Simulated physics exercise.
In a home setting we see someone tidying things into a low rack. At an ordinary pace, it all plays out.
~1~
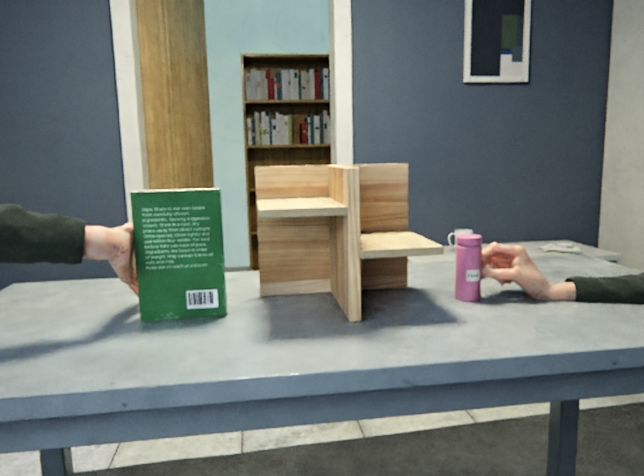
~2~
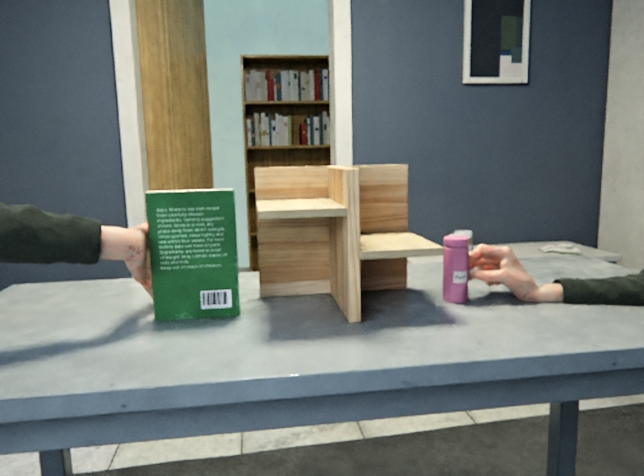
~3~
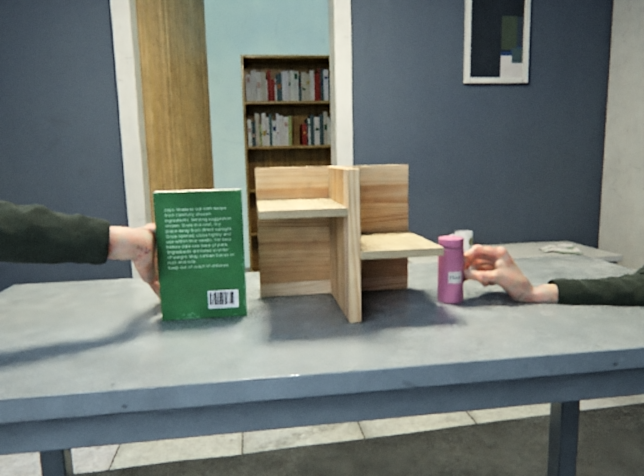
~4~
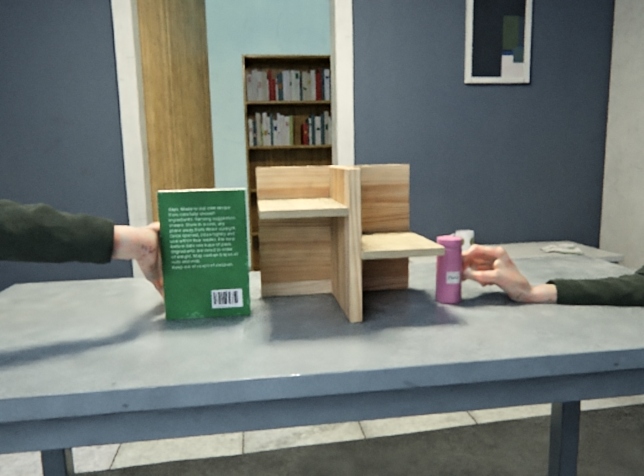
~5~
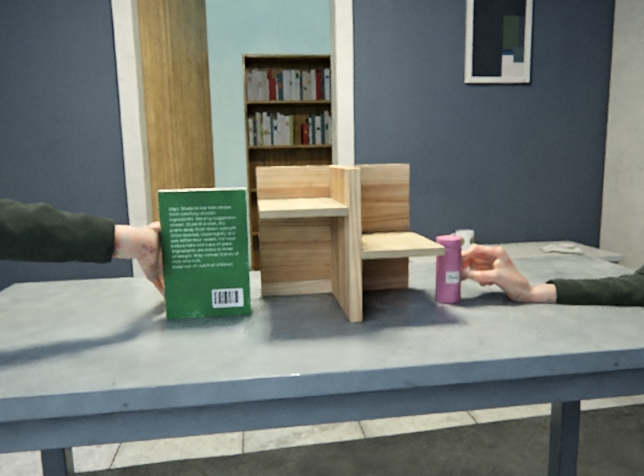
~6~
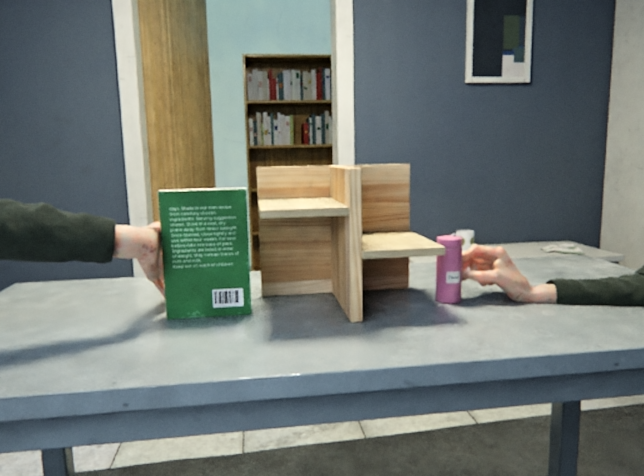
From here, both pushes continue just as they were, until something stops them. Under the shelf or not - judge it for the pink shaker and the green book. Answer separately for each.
Pink shaker: Blocked; green book: Blocked.
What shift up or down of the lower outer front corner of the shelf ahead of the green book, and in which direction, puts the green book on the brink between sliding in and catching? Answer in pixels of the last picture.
You'd need to go up by roughly 28 pixels to hit the edge.
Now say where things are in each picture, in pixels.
Hands sliding the things forward; pink shaker (468, 267); green book (180, 254); shelf (343, 237), in the first frame.
Hands sliding the things forward; green book (195, 254); shelf (343, 238), in the second frame.
Hands sliding the things forward; pink shaker (451, 269); shelf (343, 238), in the third frame.
Hands sliding the things forward; green book (206, 254); shelf (344, 238), in the fourth frame.
Hands sliding the things forward; pink shaker (449, 269); shelf (344, 237), in the fifth frame.
Hands sliding the things forward; pink shaker (449, 269); green book (206, 253); shelf (344, 237), in the sixth frame.
Then, 0.20 s past the last view, pink shaker sliding up to the opening near (444, 269); green book sliding up to the opening near (213, 253).
Then, 0.28 s past the last view, pink shaker sliding up to the opening near (438, 270); green book stopped at the opening near (219, 253).
Finally, the pink shaker is too tall, near (438, 270); the green book is too tall, near (219, 253).
